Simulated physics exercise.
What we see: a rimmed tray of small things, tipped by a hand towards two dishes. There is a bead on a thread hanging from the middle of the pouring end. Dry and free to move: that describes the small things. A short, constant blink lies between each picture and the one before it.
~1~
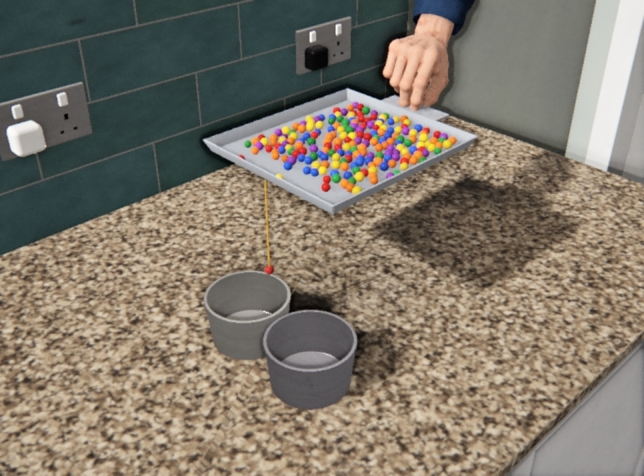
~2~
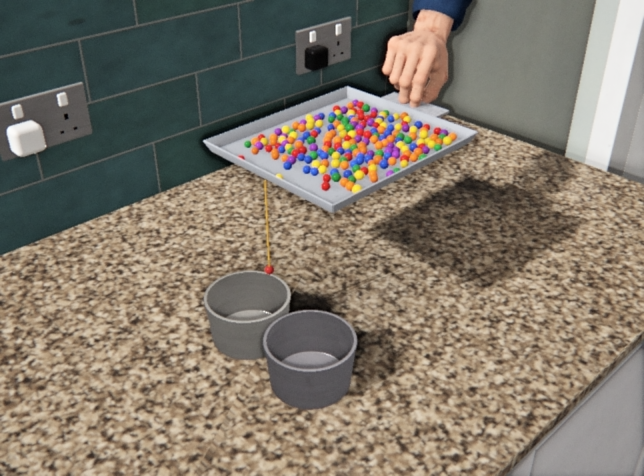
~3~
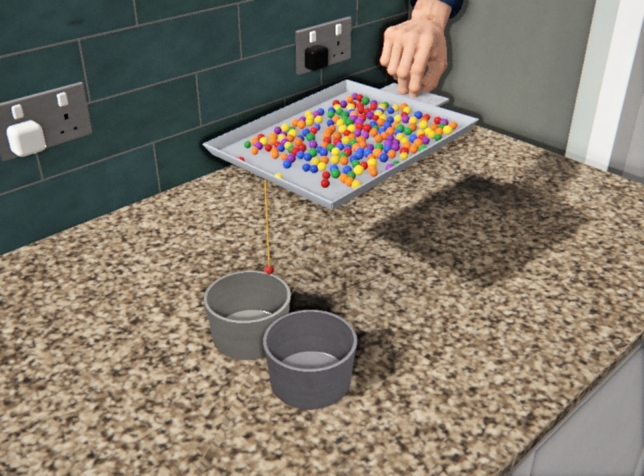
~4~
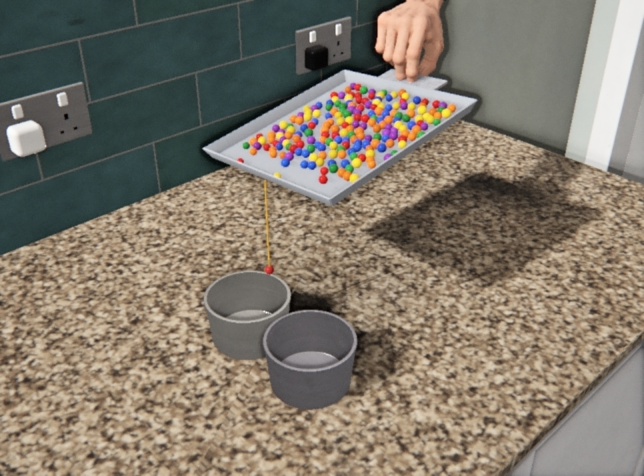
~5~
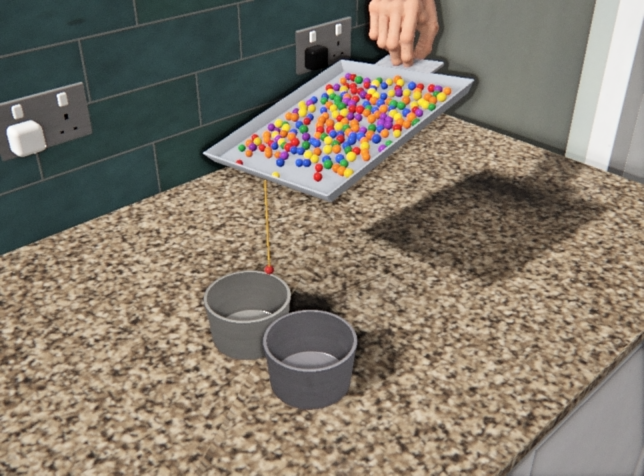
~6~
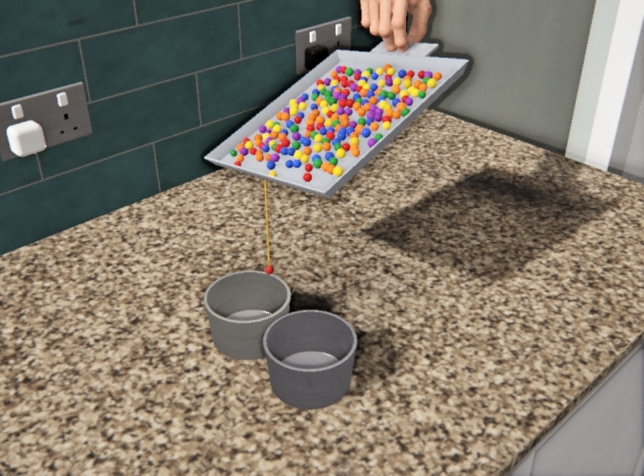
A hand raises the handle end of a gray rimmed tray of colorful beads above two gray dishes on a speckled countertop, tilting it gradually steeper, and the beads begin shifting toward the lower end, near a hanging red bead.
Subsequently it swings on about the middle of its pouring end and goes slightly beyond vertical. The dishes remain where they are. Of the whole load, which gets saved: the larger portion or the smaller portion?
The smaller portion.
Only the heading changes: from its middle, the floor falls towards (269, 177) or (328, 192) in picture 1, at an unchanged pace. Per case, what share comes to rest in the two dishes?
Around 40 per cent first, around 80 per cent next.
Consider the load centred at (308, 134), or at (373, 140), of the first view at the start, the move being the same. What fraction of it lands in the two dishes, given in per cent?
About 10 %, then about 0 %.
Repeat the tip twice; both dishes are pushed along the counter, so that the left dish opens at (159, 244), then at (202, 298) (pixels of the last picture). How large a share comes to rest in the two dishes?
First placement: 70 per cent; second placement: 10 per cent.
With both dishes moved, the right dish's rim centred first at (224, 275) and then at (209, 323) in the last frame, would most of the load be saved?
Catch, run one: Past the halfway mark; run two: Below the halfway mark.
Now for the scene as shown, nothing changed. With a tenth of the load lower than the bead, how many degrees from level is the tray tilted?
Angle: Close to 60°.
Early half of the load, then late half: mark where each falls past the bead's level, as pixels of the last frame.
Around (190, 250) at first; around (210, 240) after that.
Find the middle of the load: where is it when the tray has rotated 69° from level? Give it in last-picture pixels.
(197, 266).
Shortly afterwards, tray tipped steeply; near a quarter on the tray; a little in the left dish; near half outside both; near a quarter in the air.
Next, tray tipped past a quarter turn; a little in the left dish; all but a few outside both; only a few in the air.
Some moments later, tray tipped past a quarter turn; a little in the left dish; all but a few outside both.
In the end, tray tipped past a quarter turn; none at all in the right dish; a little in the left dish; all but a few outside both.
